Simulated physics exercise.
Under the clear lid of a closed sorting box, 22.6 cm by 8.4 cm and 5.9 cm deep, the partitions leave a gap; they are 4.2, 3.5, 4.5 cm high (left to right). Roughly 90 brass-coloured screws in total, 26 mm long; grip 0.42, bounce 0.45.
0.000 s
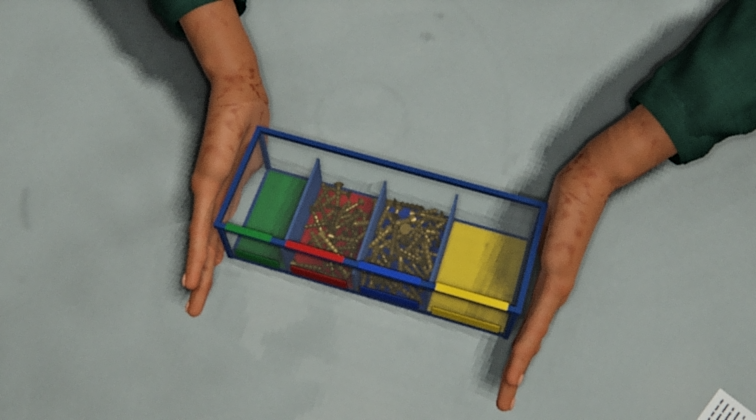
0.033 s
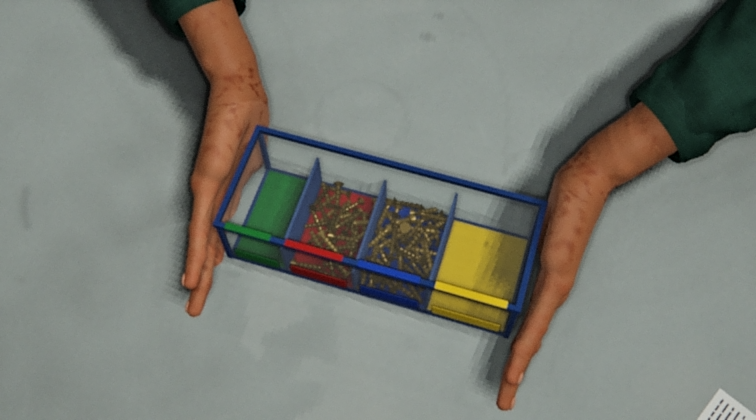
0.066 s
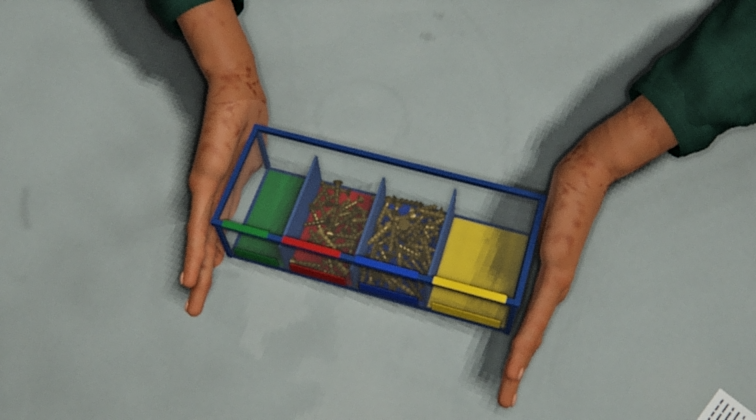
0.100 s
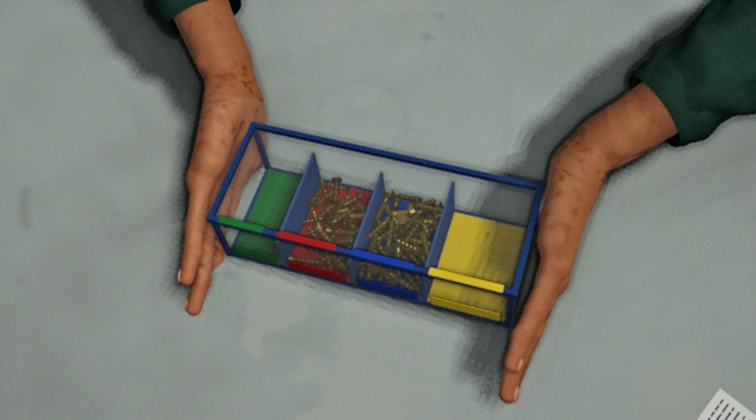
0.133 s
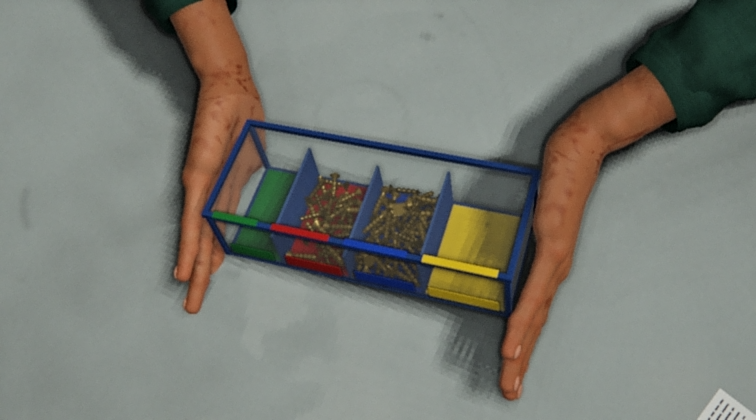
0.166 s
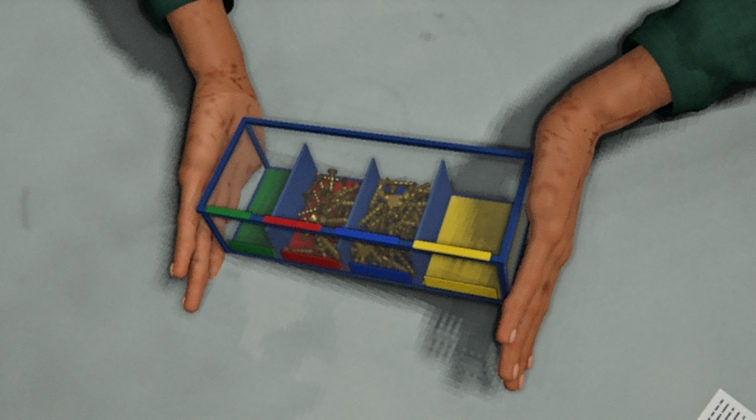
A clear, blue-edged box with green, red, blue and yellow compartments from left to right sits between two hands in dark green sleeves, seen from above over a pale grey surface. Brass-coloured screws lie heaped in the red and blue sections, the outer two are empty, and a paper corner shows at lower right. The hands tilt the box slightly, raising its right side, while the camera stays still.
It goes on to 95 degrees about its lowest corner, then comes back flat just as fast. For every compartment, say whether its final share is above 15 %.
Red: Yes, blue: Yes, green: Yes, yellow: No.
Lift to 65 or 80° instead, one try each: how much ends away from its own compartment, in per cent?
About 5 and 25 per cent.
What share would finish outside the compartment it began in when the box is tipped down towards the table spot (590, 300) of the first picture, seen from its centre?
The share would be about 40 percent.
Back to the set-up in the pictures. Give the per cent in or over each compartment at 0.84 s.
Red 45; blue 55; green 0; yellow 0.
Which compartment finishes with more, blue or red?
I'd say the red side has more in it.
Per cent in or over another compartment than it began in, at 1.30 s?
About 45 %.
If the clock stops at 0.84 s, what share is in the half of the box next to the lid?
Roughly 40 per cent.
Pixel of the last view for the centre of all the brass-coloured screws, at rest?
Close to pixel (335, 211).
After 0.84 s, tilt 95 degrees; red 45 %, blue 55 %.
After 1.30 s, tilt 41 degrees; red 50 %, blue 25 %, green 25 %.
After 1.82 s, tilt 0 degrees; red 50 %, blue 25 %, green 25 %.
In the end, at 2.5 s, red 50 %, blue 30 %, green 25 %, yellow 0 %.
